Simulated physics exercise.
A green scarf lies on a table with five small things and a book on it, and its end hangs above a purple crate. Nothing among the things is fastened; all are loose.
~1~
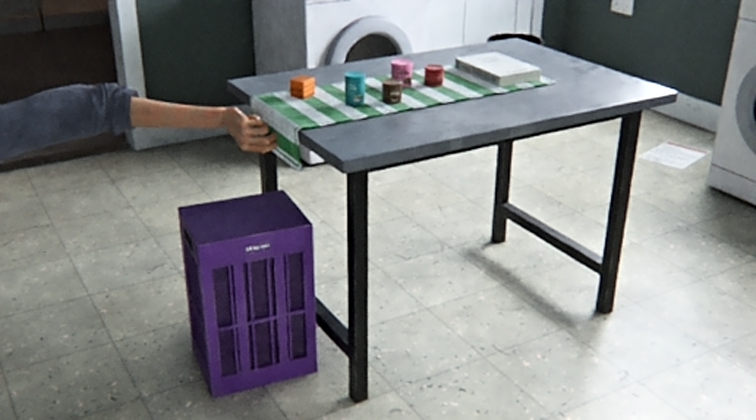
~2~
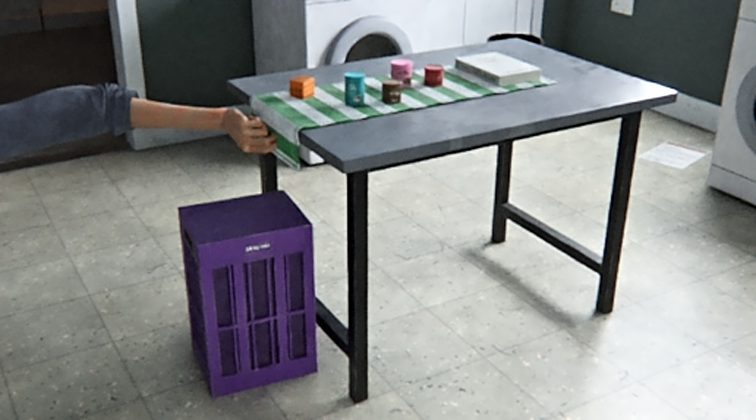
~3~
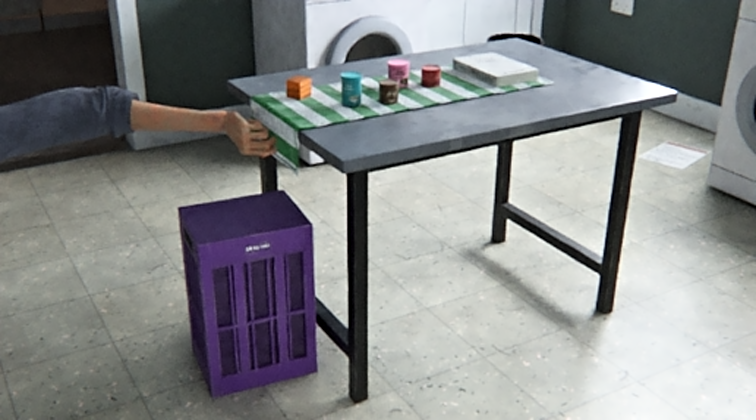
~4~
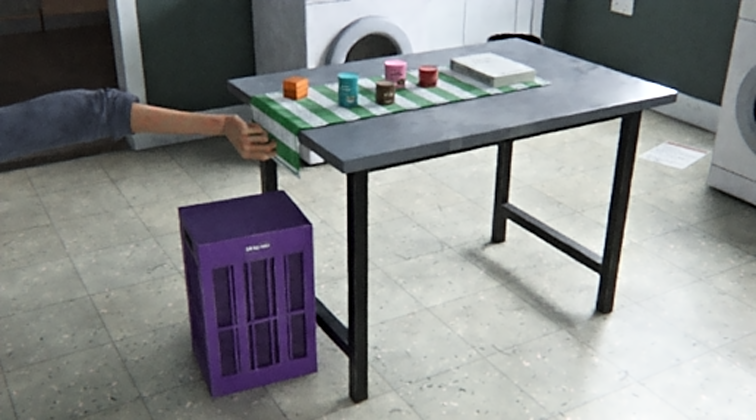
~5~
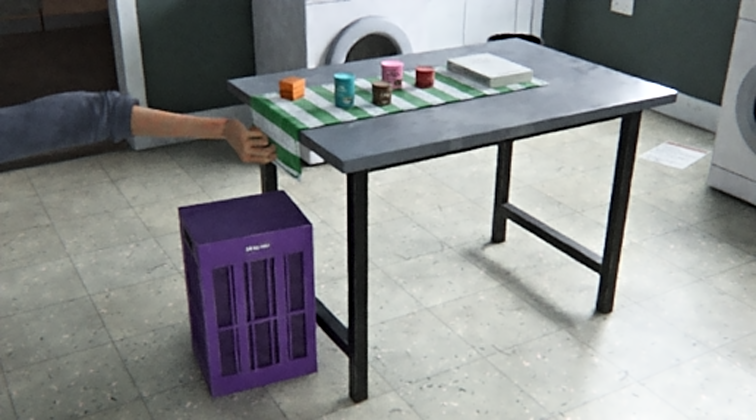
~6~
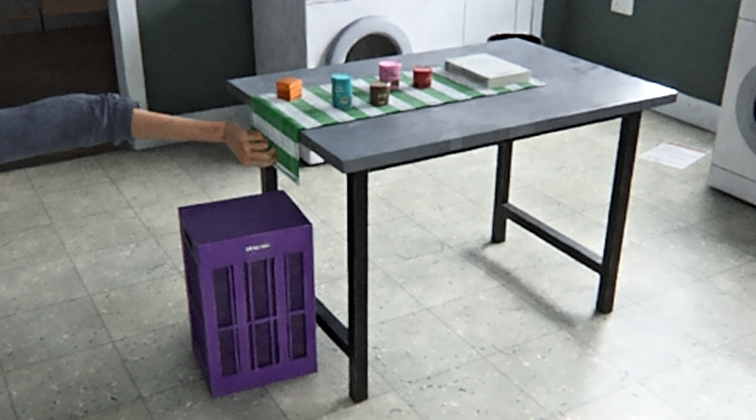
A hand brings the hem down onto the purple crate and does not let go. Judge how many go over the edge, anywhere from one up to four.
The top is going to lose a single item.
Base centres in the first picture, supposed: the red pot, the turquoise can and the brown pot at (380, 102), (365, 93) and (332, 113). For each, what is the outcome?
Looking at each one, the red pot remains in position, the turquoise can remains in position and the brown pot drops away.
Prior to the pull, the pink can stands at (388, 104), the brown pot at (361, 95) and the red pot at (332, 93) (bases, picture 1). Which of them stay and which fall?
The pink can stays aboard, the brown pot stays aboard, the red pot stays aboard.
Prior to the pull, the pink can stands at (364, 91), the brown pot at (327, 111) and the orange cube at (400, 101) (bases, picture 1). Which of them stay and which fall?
Pink can kept, brown pot dropped, orange cube kept.
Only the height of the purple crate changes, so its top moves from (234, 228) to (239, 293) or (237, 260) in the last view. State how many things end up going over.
That would be 3 and 2.
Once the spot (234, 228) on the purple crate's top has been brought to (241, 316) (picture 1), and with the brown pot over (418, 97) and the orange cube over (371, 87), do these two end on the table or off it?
Well, the brown pot is dislodged, and the orange cube is dislodged.
A little later, hem near (276, 189); all still up.
Next, hem on the crate; orange cube gone.
When it is over, hem on the crate; orange cube gone. Over the edge go one.
